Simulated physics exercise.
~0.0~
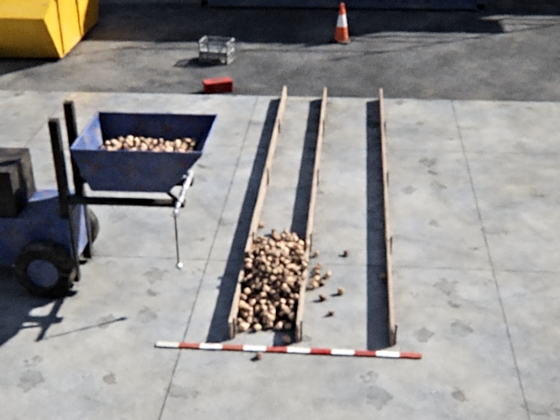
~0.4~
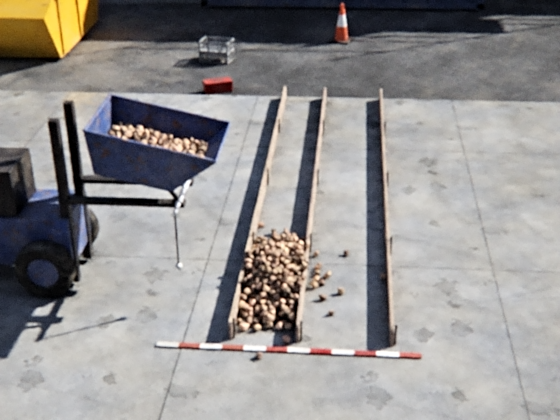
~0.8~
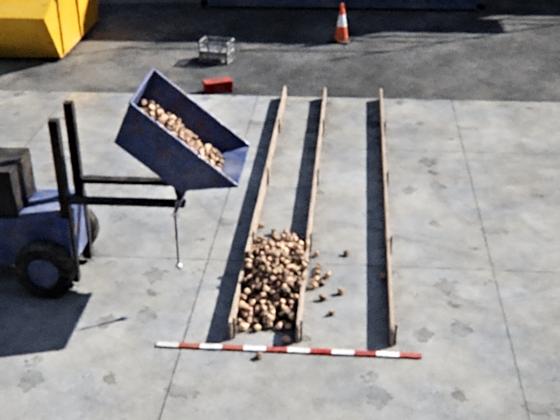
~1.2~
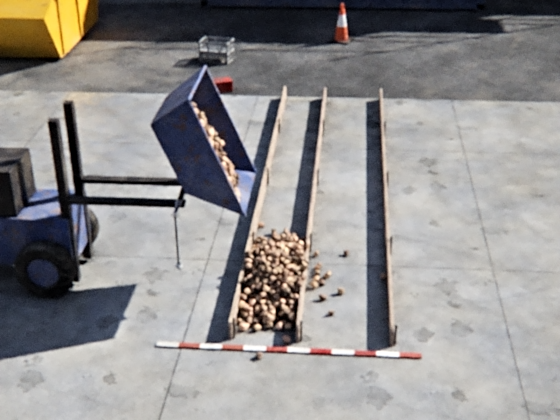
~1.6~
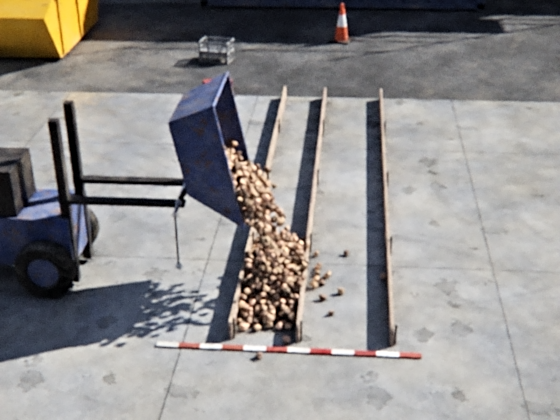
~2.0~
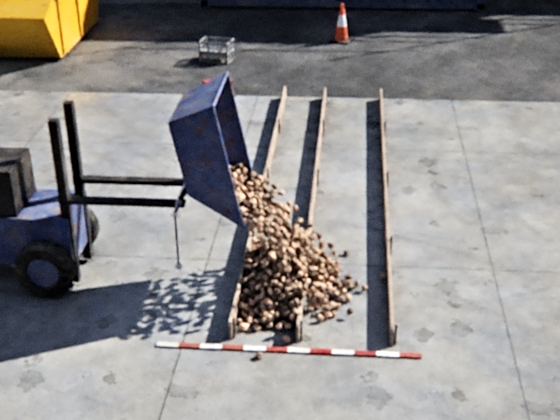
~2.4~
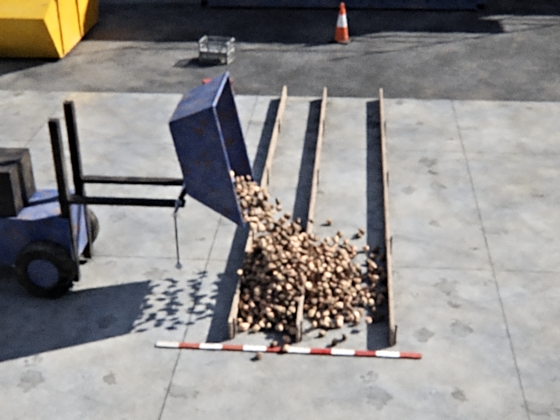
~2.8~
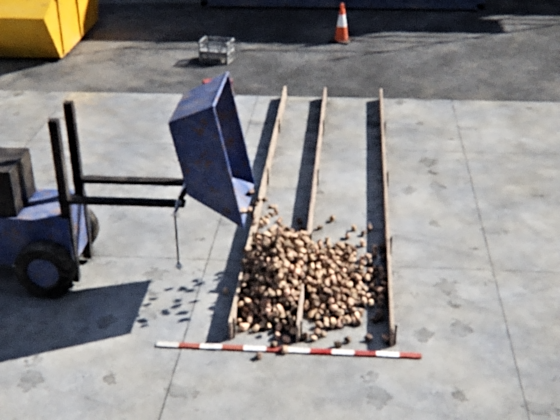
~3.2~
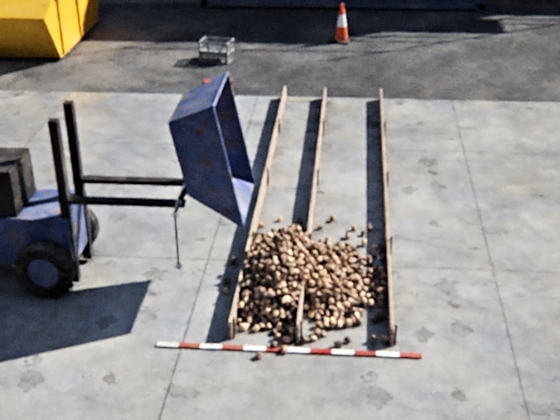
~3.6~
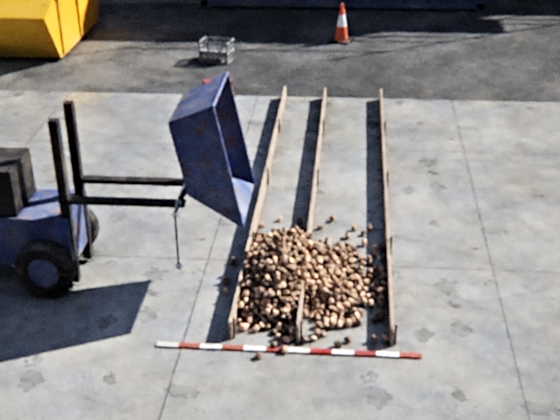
On a sunlit concrete yard, a forklift on the left tipped its blue skip steeply to the right, pouring brown stones onto a heap between long boards until they spilled over the middle one, and the skip stayed tilted, empty, above two partly filled bays.
